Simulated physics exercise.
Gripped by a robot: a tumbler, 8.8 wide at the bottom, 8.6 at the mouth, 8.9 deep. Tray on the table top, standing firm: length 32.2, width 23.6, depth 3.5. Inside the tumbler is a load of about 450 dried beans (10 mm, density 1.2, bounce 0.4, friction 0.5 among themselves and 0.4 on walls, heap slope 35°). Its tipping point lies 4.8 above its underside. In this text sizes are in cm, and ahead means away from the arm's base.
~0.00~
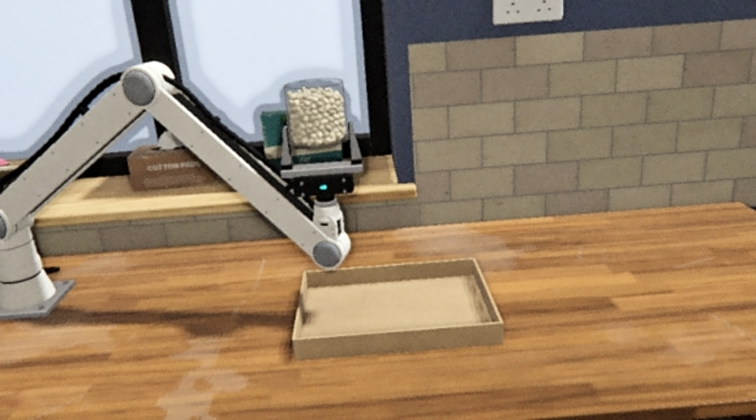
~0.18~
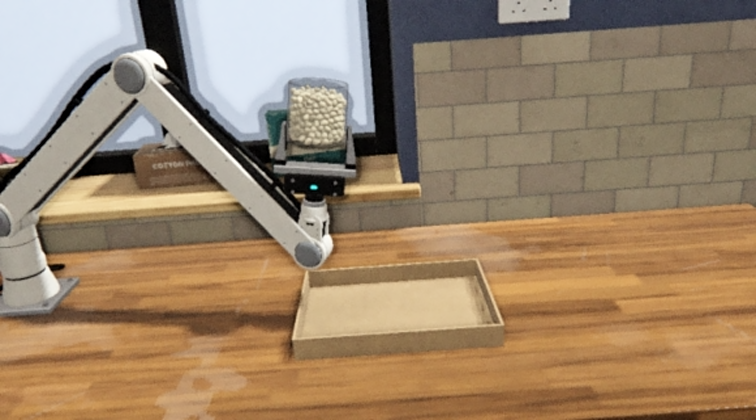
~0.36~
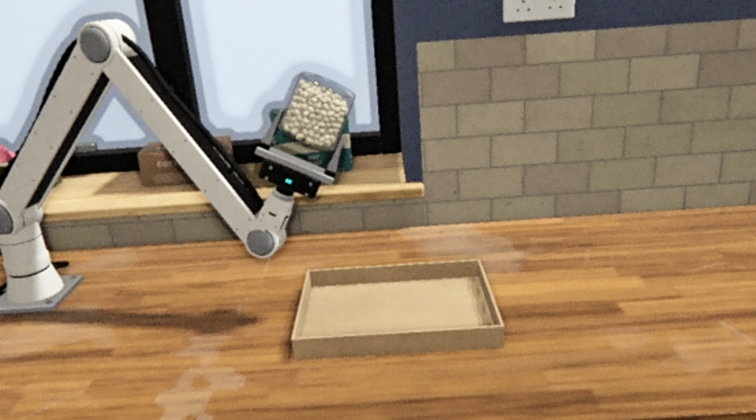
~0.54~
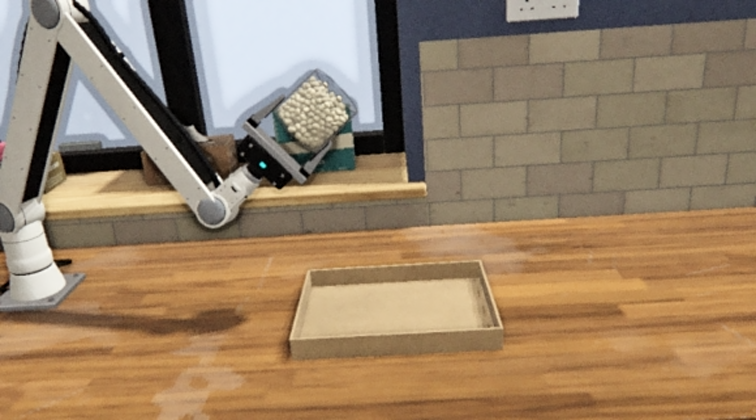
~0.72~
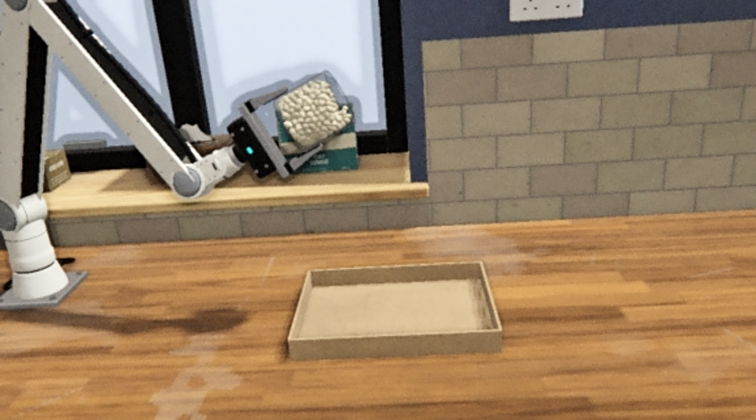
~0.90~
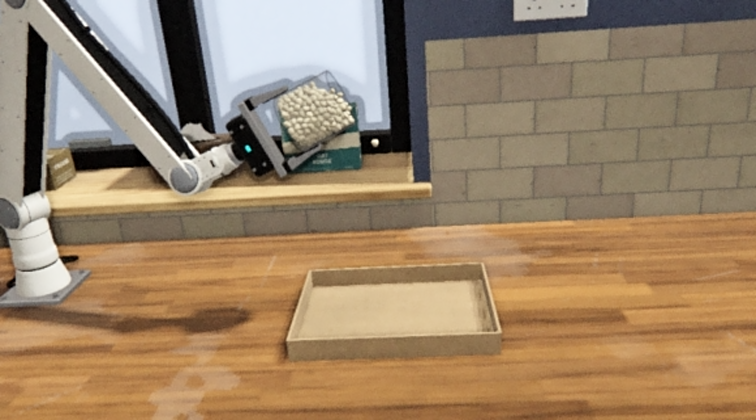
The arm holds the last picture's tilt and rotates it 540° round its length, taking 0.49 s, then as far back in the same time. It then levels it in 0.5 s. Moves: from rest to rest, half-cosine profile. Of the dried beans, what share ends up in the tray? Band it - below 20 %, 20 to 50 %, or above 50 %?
My answer is below 20 %.
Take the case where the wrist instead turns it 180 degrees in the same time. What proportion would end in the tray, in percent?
It would come to around 5 per cent.
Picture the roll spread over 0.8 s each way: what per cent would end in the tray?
Then: Approx. 10 %.
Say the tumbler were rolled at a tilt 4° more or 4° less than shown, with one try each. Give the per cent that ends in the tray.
10 % and 0 %.
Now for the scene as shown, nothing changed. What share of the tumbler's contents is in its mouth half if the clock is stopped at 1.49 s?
Roughly 45 percent.
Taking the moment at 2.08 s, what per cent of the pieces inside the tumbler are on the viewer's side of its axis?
50 in a hundred, more or less.
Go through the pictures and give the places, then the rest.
The tumbler middle at (317, 113), upright; upper third of the load around (314, 101), from x 290 to 345, top at y 90; 447 in the tumbler, in the first frame.
The tumbler middle at (318, 113), tipped 8°; upper third of the load around (315, 101), from x 290 to 340, top at y 90, in the second frame.
The tumbler middle at (317, 112), tipped 28°; upper third of the load around (314, 101), from x 285 to 345, top at y 85, in the third frame.
The tumbler middle at (316, 112), tipped 50°; upper third of the load around (312, 100), from x 280 to 345, top at y 80, in the fourth frame.
The tumbler middle at (315, 112), tipped 64°; upper third of the load around (312, 99), from x 280 to 350, top at y 85, in the fifth frame.
The tumbler middle at (314, 112), tipped 66°; upper third of the load around (309, 101), from x 280 to 375, top at y 85; 446 in the tumbler, 1 in flight or on a rim, in the sixth frame.
After 1.49 s, tipped 66°, highest piece 41 above the table; 434 in the tumbler, 8 in the tray, 5 in flight or on a rim.
After 2.08 s, tipped 42°, highest piece 39 above the table; 413 in the tumbler, 21 in the tray, 3 on the table or floor, 10 in flight or on a rim.
After 2.58 s, upright, highest piece 41 above the table; 412 in the tumbler, 28 in the tray, 7 on the table or floor.
After 3.28 s, upright, highest piece 41 above the table; 412 in the tumbler, 28 in the tray, 7 on the table or floor.
In the end, 412 in the tumbler, 28 in the tray, 7 on the table or floor. That is 6 % in the tray.
